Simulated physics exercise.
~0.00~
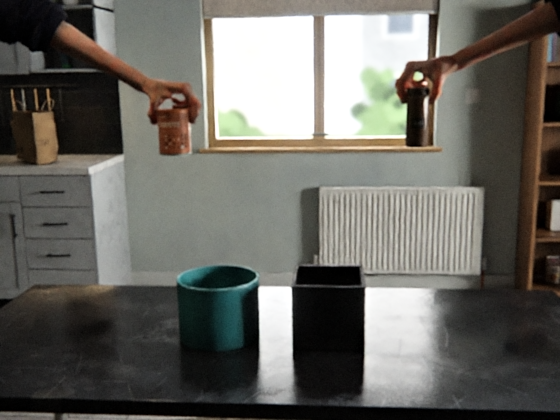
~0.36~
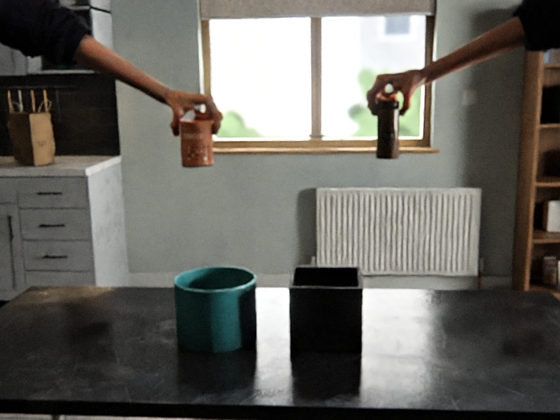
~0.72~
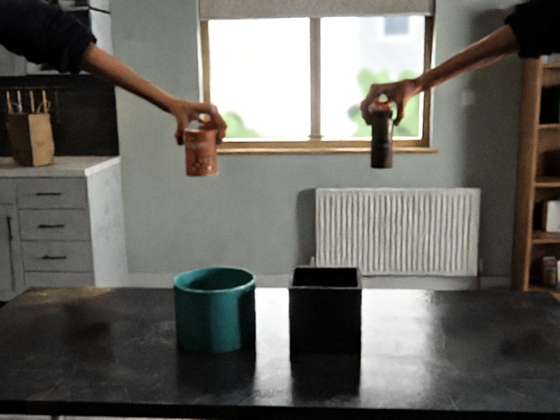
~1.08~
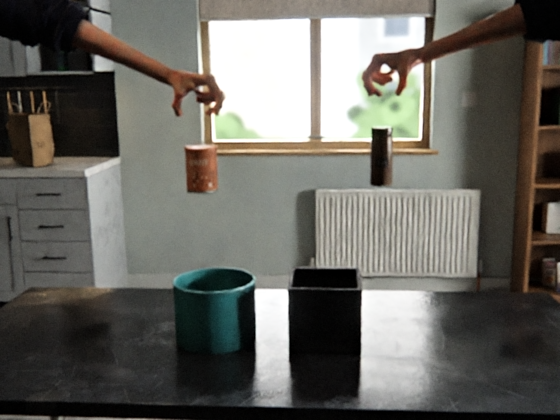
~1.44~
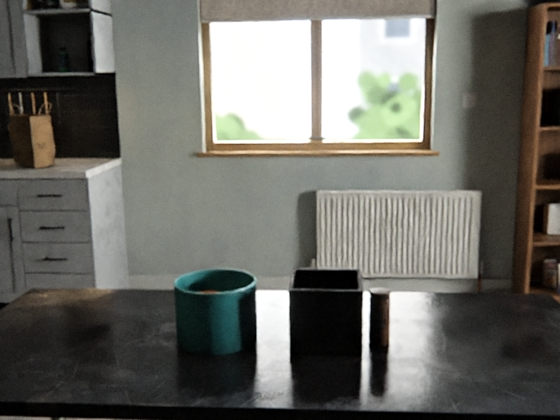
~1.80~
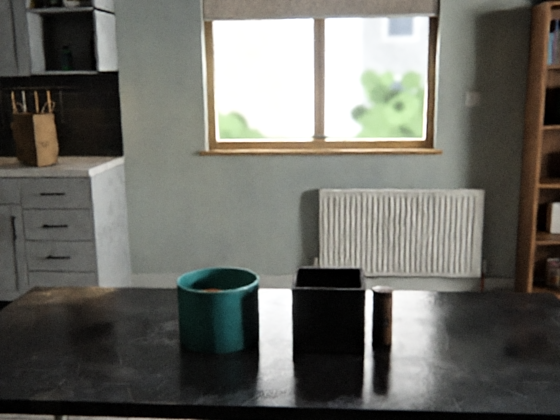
Two hands release an orange tin into the teal container and a brown shaker beside the black one.
